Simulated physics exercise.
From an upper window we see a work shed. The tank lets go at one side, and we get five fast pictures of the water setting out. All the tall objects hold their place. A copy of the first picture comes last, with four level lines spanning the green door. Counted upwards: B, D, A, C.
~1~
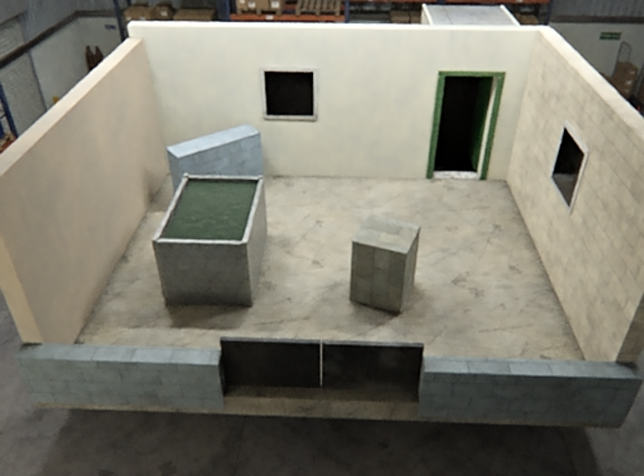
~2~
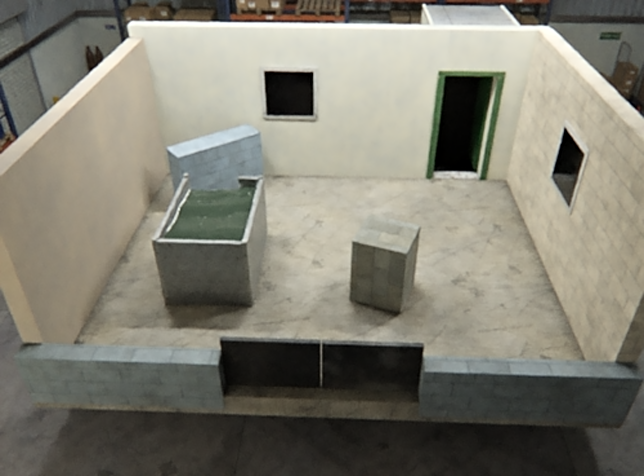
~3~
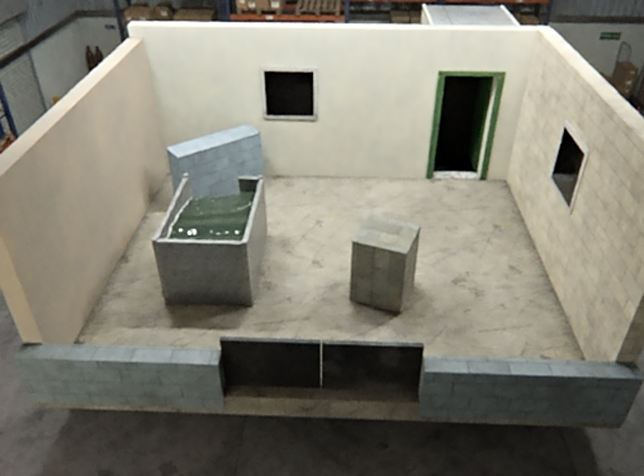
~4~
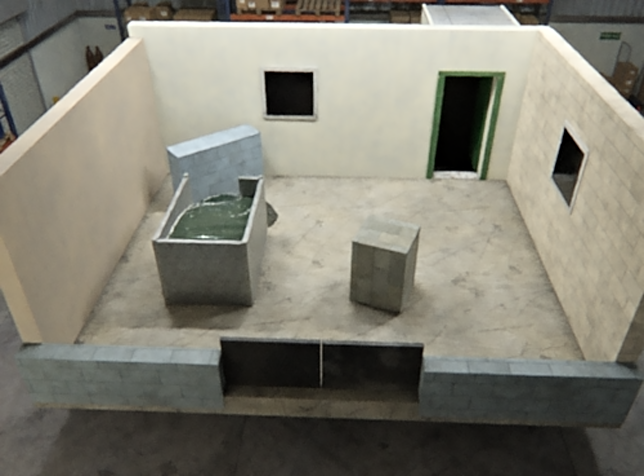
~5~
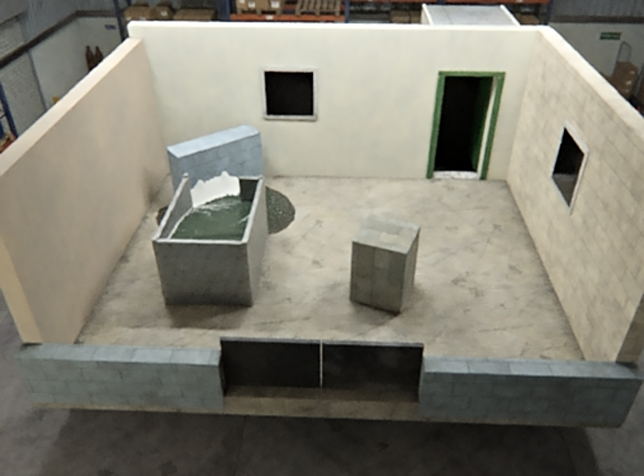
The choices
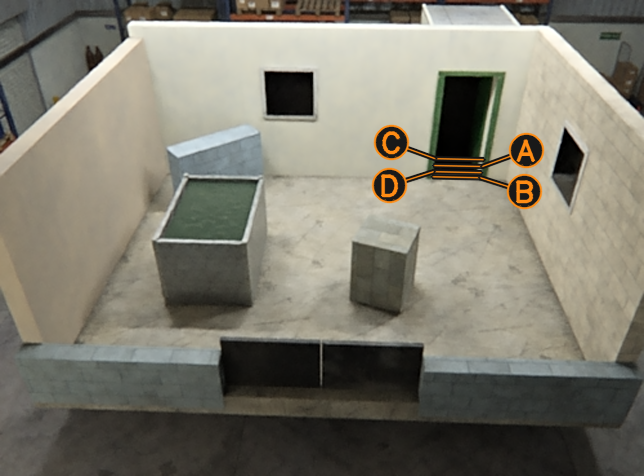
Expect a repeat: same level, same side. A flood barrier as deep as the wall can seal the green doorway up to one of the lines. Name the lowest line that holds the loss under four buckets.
It is D.
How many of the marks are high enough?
Three.
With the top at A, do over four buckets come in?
No, not at all.
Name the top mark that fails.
Mark B.
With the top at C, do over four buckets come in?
No, not at all.
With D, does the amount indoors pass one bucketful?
No.
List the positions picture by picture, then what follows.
In the first frame, water in the tank at rest, its middle at (213, 211); foot of the green doorway at (456, 179); shut gate at (321, 349).
In the second frame, water covers 1 % of the ground, its front hidden from here.
In the third frame, water covers 2 % of the ground, its front hidden from here.
In the fourth frame, water covers 5 % of the ground, its front hidden from here.
In the fifth frame, 7 % of the ground under water, visible out to (262, 187).
In orange, A at (458, 166); B at (456, 177); C at (459, 159); D at (457, 172); from the bottom up B, D, A, C.
Choosing A, nothing gets over.
Choosing B, about 8 bucketfuls get in.
Choosing C, nothing gets over.
Choosing D, a splash gets over, under a bucket.
